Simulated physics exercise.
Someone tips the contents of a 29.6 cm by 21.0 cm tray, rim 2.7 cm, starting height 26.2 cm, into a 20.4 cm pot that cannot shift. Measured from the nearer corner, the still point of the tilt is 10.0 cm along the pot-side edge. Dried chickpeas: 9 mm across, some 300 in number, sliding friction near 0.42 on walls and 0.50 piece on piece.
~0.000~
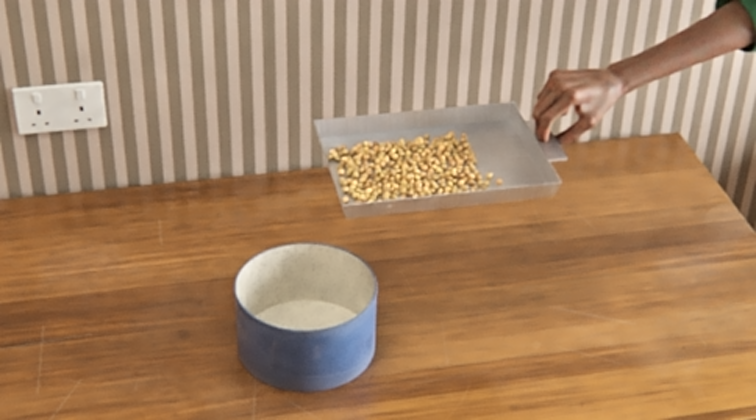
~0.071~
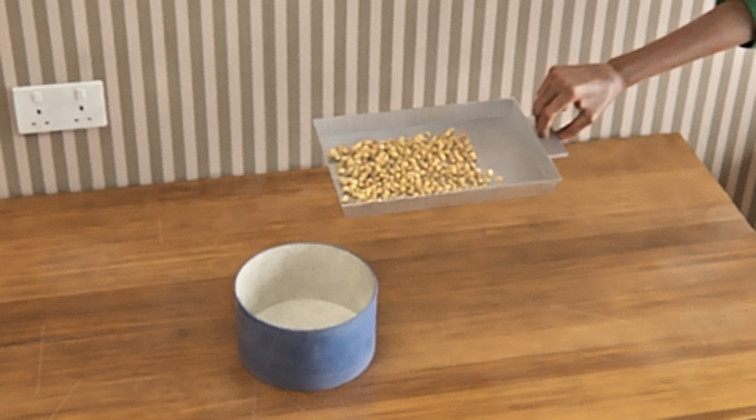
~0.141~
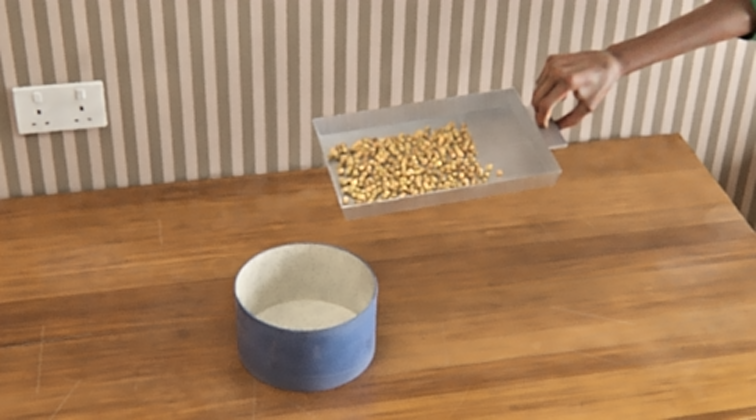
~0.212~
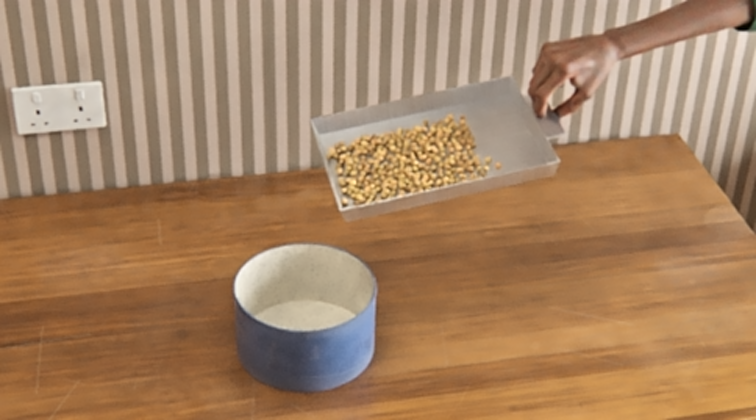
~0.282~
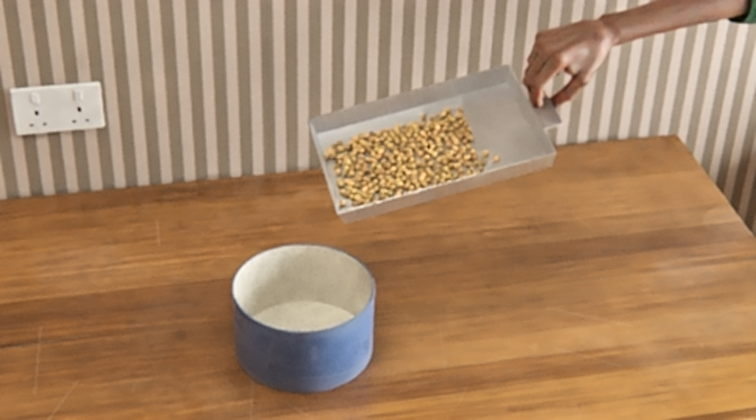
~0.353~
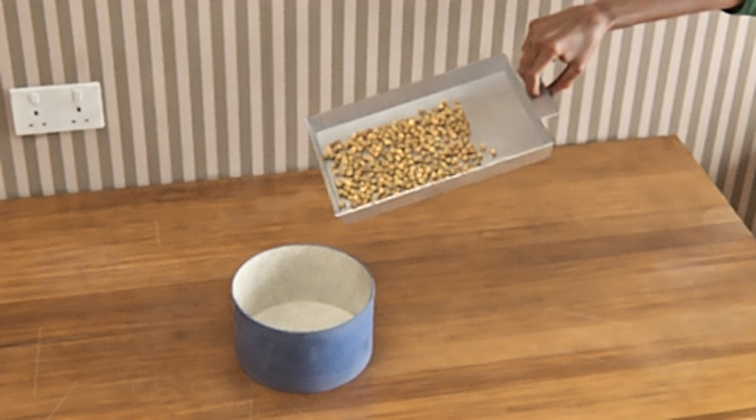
A hand gradually tilts a metal tray of dried chickpeas, its left front corner lowest.
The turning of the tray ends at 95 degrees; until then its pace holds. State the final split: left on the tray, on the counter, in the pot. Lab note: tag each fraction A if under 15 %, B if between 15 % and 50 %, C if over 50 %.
Tray = A, counter = A, pot = C.
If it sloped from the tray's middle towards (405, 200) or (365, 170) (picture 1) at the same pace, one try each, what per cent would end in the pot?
Estimate: Some 75 % and some 55 % respectively.
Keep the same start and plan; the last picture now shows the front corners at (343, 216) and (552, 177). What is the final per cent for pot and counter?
That works out as pot 65 and counter 35.
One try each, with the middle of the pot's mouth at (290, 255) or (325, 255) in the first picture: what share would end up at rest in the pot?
Near 50 and 45 percent, one try each.
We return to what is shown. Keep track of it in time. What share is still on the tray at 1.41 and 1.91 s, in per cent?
In turn: 100, 10.
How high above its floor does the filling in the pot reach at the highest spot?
Some 2.5 cm above the floor.
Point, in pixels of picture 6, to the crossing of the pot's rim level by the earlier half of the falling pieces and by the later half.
First half close to (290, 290), second half close to (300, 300).
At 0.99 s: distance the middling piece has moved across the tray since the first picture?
I'd say close to 3 centimetres.
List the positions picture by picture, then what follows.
Tray tilt 0 degrees, front corners at (347, 202) and (555, 180); middle of the pieces at (409, 170); pot at (306, 285), in the first picture.
Tray tilt 1 degrees, front corners at (347, 202) and (555, 177); middle of the pieces at (409, 169), in the second picture.
Tray tilt 5 degrees, front corners at (346, 204) and (555, 169), lowest corner left front; middle of the pieces at (409, 166), in the third picture.
Tray tilt 9 degrees, front corners at (344, 206) and (553, 159), lowest corner left front; middle of the pieces at (408, 162), in the fourth picture.
Tray tilt 13 degrees, front corners at (341, 209) and (550, 151), lowest corner left front; middle of the pieces at (405, 159), in the fifth picture.
Tray tilt 17 degrees, front corners at (340, 211) and (547, 142), lowest corner left front; middle of the pieces at (403, 156); pot at (303, 286). Its pace works out near 60 degrees a second, in the sixth picture.
Then, at 0.99 s, tilt 54 degrees; the tray holds 100 %, the pot 0 %.
Then, at 1.41 s, tilt 78 degrees; the tray holds 100 %, the pot 0 %.
Then, at 1.91 s, tilt 95 degrees; the tray holds 10 %, the pot 70 %.
By 2.9 s all is still; tray 0 %, counter 5 %, pot 95 %.
